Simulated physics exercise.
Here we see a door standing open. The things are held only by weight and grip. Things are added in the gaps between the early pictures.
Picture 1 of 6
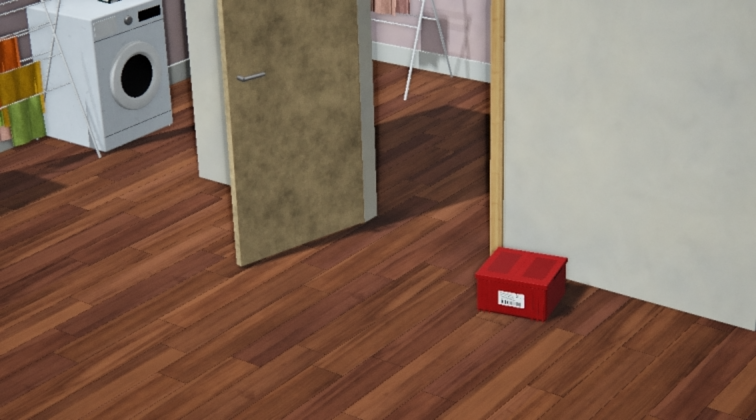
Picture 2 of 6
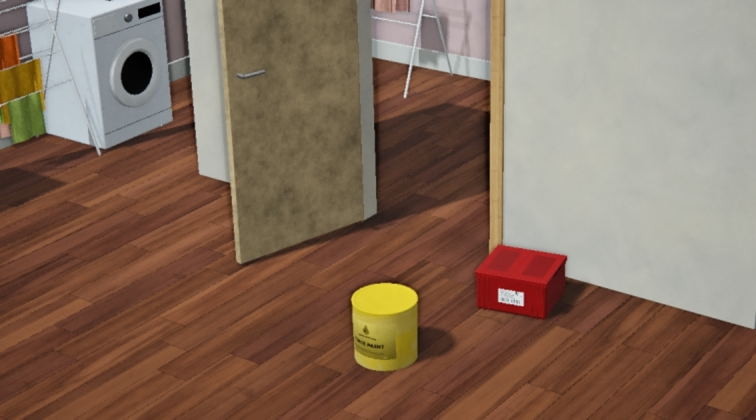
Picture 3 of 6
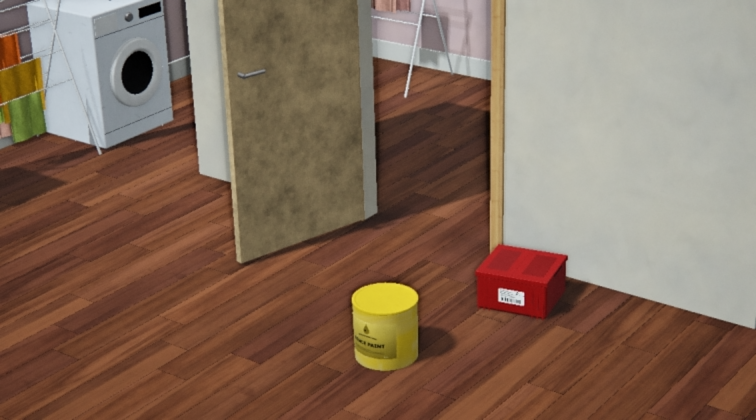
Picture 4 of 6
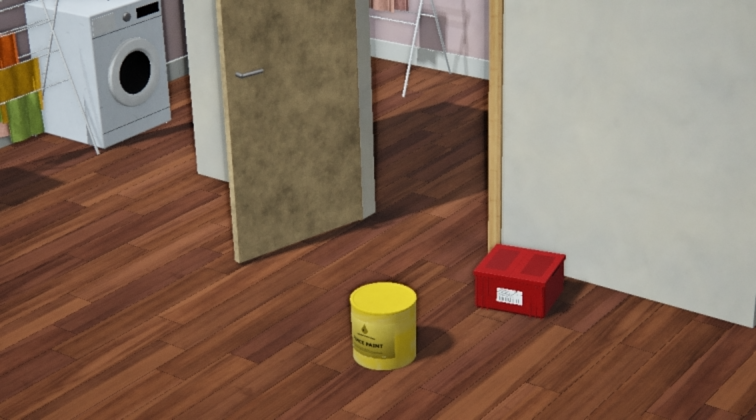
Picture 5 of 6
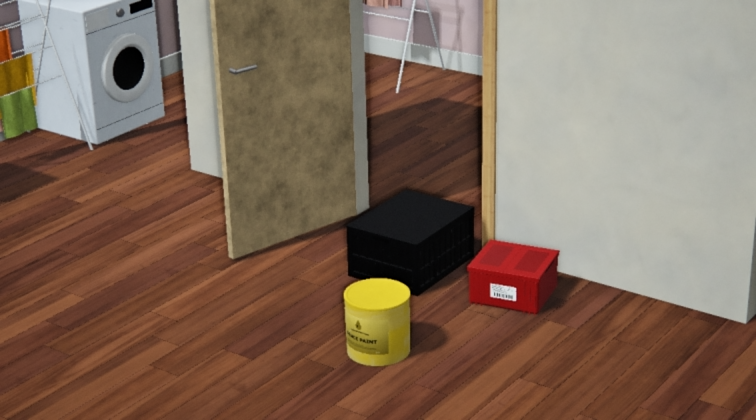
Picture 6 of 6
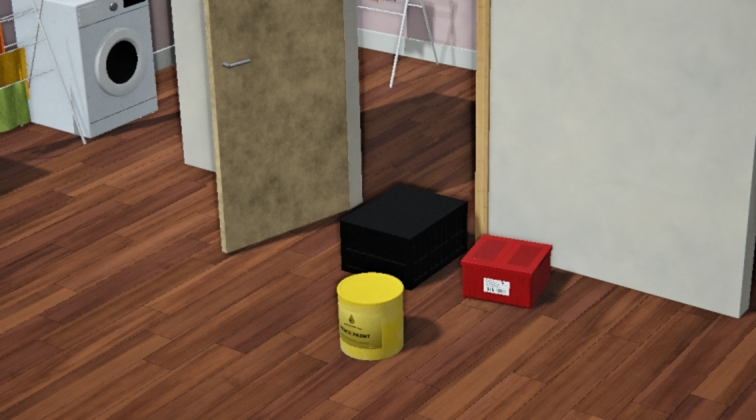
A yellow pail, then a black chest, appear near the red tote and the still, open door.
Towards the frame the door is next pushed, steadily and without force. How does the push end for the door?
Most likely the doorway will still have an opening.
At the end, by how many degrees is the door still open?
It stays open at around 55°.
Then, 0.50 s later than the last frame, door at 94°.
Then, 0.80 s later than the last frame, door at 82°.
Then, 1.00 s later than the last frame, door at 73°.
Then, 1.30 s later than the last frame, door at 59°.
When it is over, door at 57°; all 3 as before. End places, in pixels of the last picture, black chest near (405, 235).
